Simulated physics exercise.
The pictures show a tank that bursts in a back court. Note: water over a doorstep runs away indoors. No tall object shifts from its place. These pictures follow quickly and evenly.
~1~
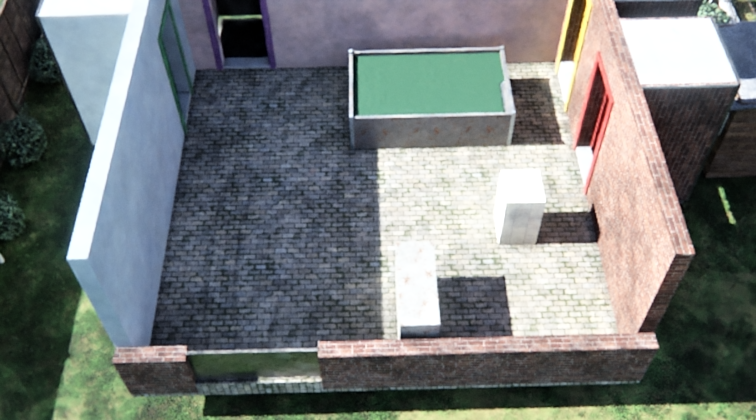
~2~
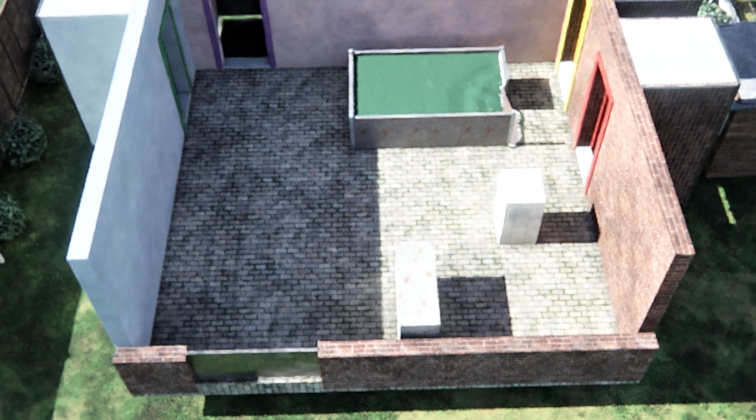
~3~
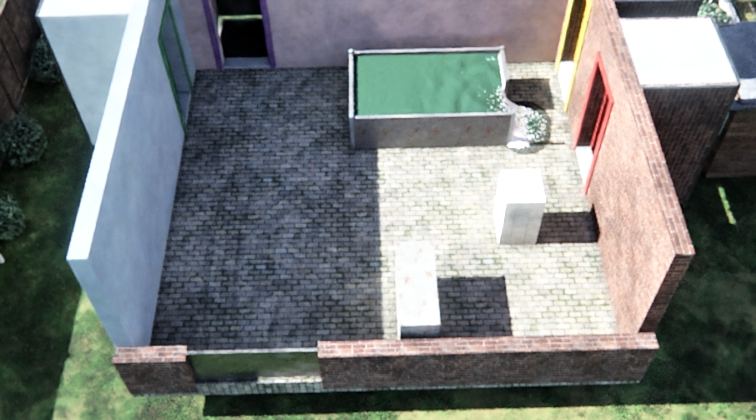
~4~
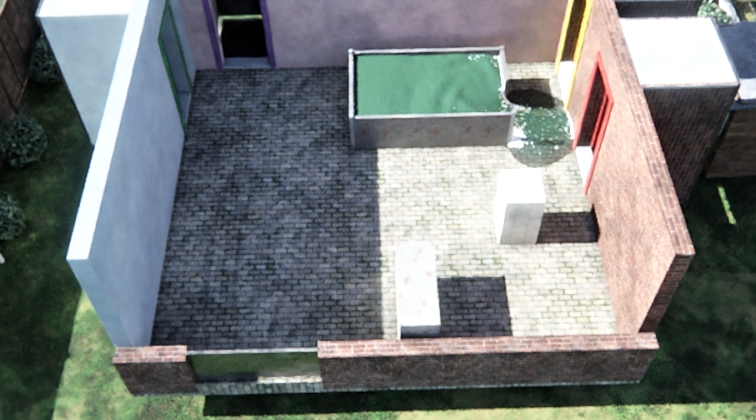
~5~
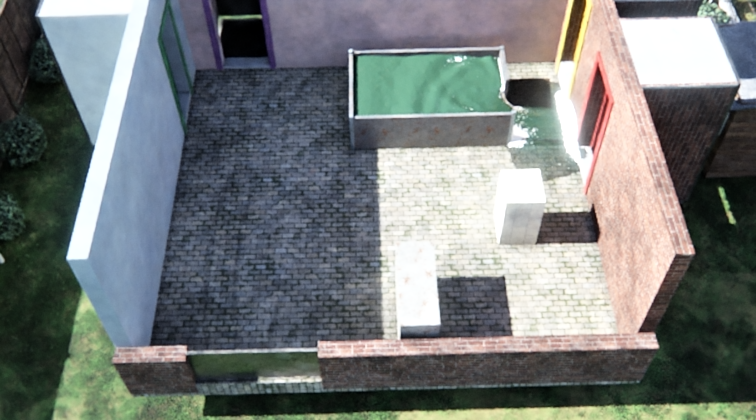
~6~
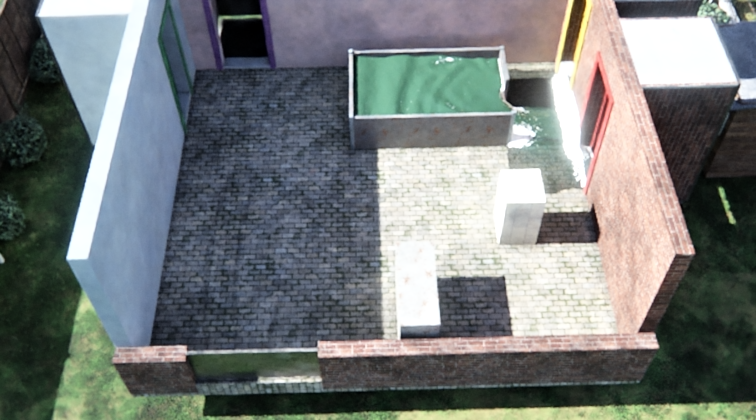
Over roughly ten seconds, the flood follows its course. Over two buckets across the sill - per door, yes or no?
Green door no, purple door no, red door yes, yellow door no.
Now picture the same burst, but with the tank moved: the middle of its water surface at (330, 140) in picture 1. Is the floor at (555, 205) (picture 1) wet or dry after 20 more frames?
Spot check: Inundated.
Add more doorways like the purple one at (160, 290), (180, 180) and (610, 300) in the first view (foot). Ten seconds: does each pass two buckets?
First door doesn't reach it, second door doesn't reach it, third door gets past it.
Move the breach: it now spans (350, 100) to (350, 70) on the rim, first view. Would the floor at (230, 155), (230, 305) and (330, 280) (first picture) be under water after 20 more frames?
Following the listed order, the three come out reached by the spill, reached by the spill and not reached.
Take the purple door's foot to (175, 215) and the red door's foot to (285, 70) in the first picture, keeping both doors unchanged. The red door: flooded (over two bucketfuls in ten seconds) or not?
Note: Red door misses the threshold.
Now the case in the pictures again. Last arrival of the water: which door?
The green door.
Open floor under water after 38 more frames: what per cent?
It comes to roughly 55 in a hundred.
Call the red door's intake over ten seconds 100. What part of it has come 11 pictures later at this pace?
Roughly 35 per cent.
A moment on, water covers 10 % of the floor; the green door not reached, the purple door not reached, the red door over two buckets in, the yellow door wet at the sill, nothing in.
Next, water covers 20 % of the floor; the green door not reached, the purple door not reached, the red door far over two buckets in, the yellow door under two buckets in.
Then, water covers 30 % of the floor; the green door not reached, the purple door wet at the sill, nothing in, the red door far over two buckets in, the yellow door under two buckets in.
Later, water covers 55 % of the floor; the green door under two buckets in, the purple door wet at the sill, nothing in, the red door far over two buckets in, the yellow door under two buckets in.
In the end, water covers 90 % of the floor; the green door under two buckets in, the purple door under two buckets in, the red door far over two buckets in, the yellow door under two buckets in.
